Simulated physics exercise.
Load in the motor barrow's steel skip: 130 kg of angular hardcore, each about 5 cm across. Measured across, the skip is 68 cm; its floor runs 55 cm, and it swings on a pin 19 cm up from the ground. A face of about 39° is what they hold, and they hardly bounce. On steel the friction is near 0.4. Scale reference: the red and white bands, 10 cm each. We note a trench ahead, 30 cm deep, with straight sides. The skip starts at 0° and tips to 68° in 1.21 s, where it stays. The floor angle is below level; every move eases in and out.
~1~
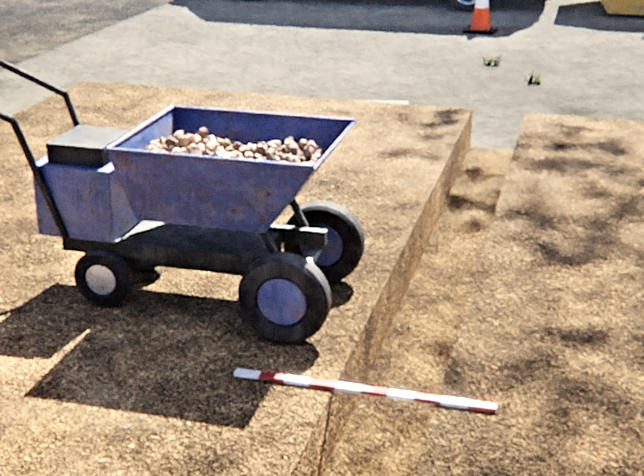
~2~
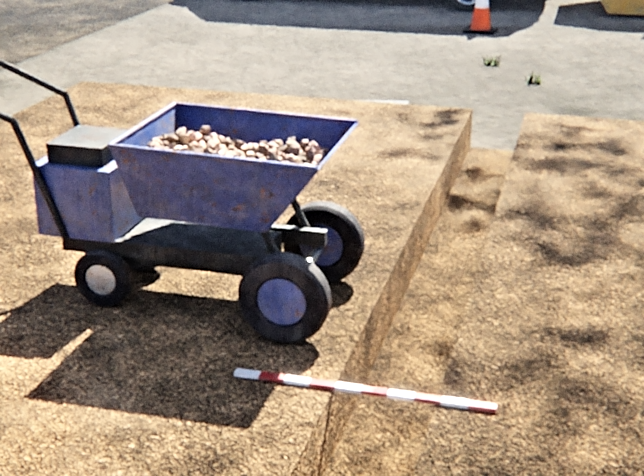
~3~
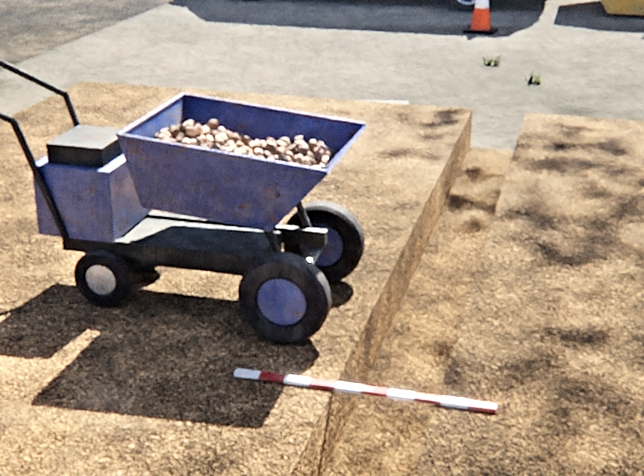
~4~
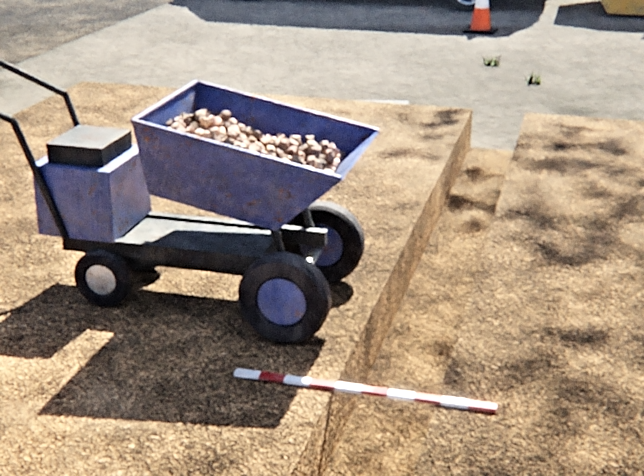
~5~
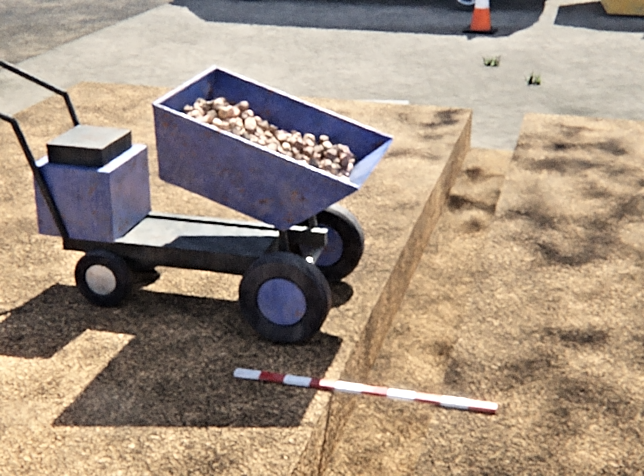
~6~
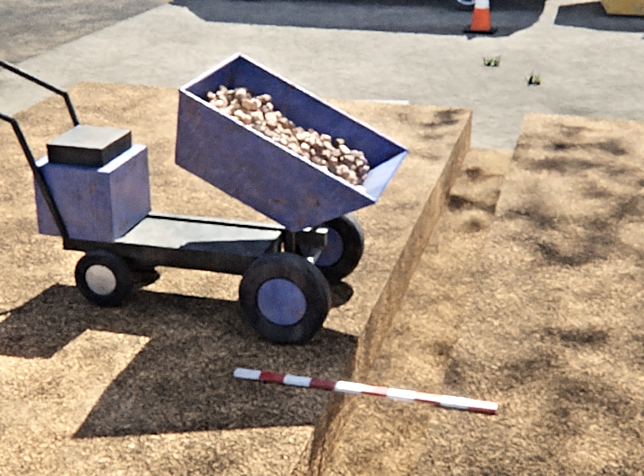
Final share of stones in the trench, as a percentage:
32 per cent.
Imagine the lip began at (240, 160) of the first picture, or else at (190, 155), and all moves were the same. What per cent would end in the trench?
Estimates: 65 % then 45 %.
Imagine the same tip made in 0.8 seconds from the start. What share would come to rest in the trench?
With that change, it comes to around 25 per cent.
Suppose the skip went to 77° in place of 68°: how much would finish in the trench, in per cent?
It comes out at about 45 percent.
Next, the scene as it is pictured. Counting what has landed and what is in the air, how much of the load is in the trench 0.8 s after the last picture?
Some 0 per cent.
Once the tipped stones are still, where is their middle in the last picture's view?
Look at roughly (470, 323).
Then, 0.4 s after the last picture the floor is at 58°, 100 % in the skip; the foremost stones are at (413, 237).
Then, 0.8 s after the last picture the floor is at 68°, 89 % in the skip, 2 % in the trench, 9 % past the trench; the foremost stones are at (515, 317).
Then, 1.1 s after the last picture the floor is at 68°, 64 % in the skip, 5 % in the trench, 31 % past the trench; the foremost stones are at (601, 328).
Then, 3.1 s after the last picture the floor is at 68°, 33 % in the skip, 32 % in the trench, 35 % past the trench; the foremost stones are at (626, 336).
